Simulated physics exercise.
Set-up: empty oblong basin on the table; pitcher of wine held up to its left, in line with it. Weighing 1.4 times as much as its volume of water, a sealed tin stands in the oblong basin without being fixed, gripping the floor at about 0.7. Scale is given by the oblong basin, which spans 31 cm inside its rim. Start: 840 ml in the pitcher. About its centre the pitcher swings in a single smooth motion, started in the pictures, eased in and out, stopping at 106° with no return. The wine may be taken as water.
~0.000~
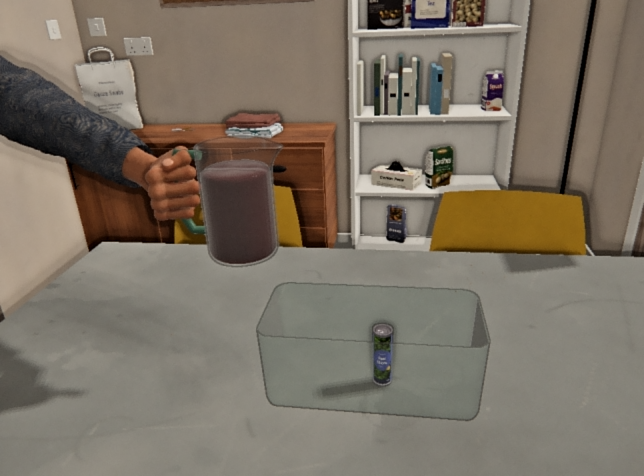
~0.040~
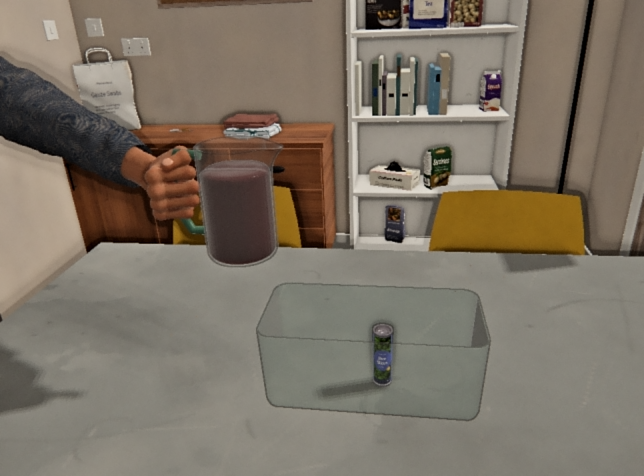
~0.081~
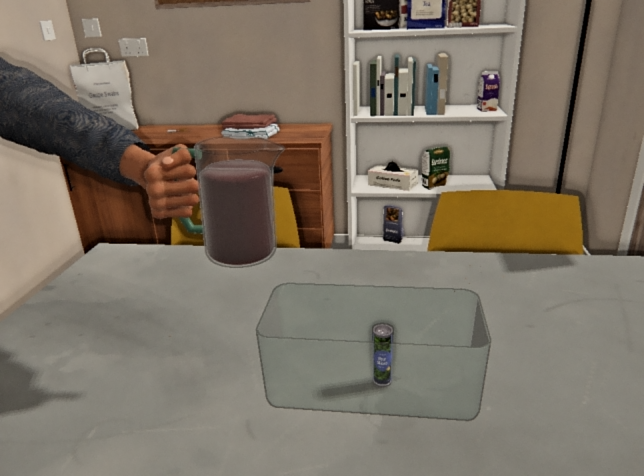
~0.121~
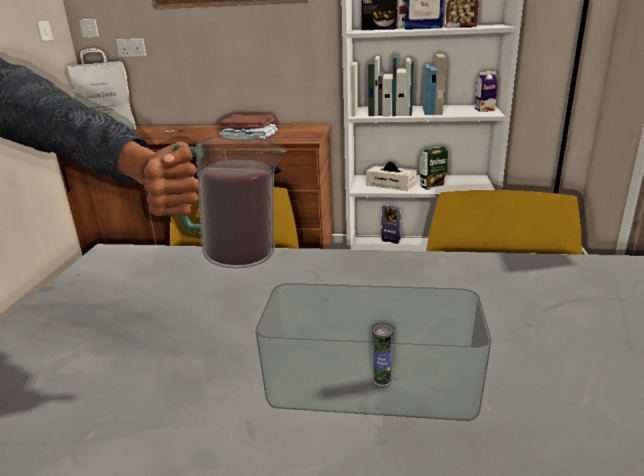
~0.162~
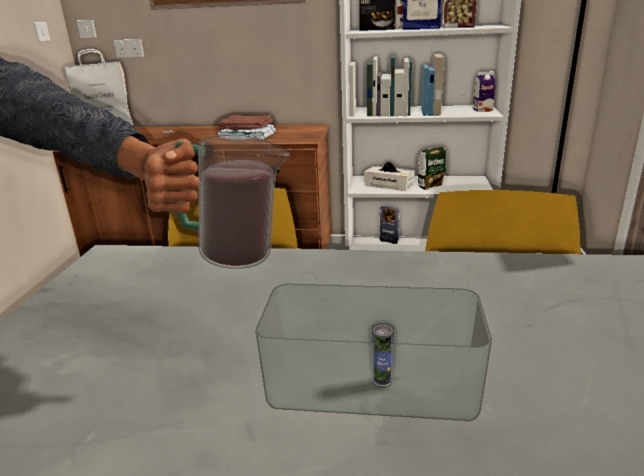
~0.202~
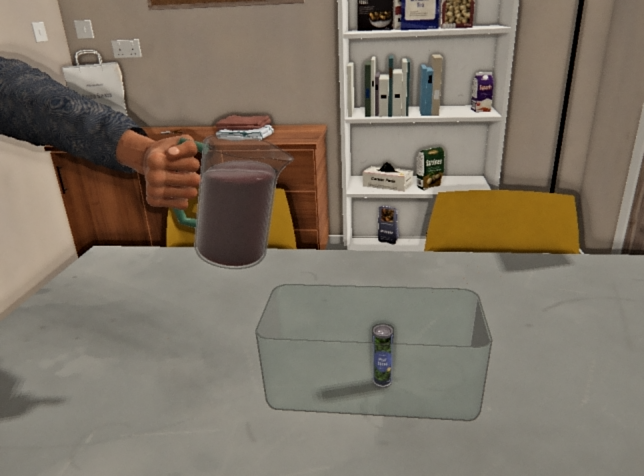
A pitcher of dark liquid, held by a hand, tilts slightly right above a table.
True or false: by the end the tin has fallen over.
True.
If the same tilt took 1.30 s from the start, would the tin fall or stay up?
Then the tin tumbles.
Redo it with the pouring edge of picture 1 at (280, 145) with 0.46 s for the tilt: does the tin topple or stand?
Result: Tin tipped over.
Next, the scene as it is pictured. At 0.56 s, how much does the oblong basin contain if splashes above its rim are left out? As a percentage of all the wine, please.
Near 0 in a hundred.
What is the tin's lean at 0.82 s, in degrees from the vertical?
It sits at roughly 0°.
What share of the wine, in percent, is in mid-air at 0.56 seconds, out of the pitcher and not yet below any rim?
Estimate: About 10 % of all of it.
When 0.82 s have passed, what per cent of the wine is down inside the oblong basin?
Some 32 percent.
After 0.56 s the tilt is 73° and 90 per cent is still to pour; the tin stands where it began.
After 0.82 s the tilt is 104° and 44 per cent is still to pour; the tin stands 2 cm from where it began.
After 1.10 s the tilt is 106° and 8 per cent is still to pour; the tin leans 27°.
After 1.40 s the tilt is 106° and 1 per cent is still to pour; the tin lies on its side.
In the end the tin lies on its side.
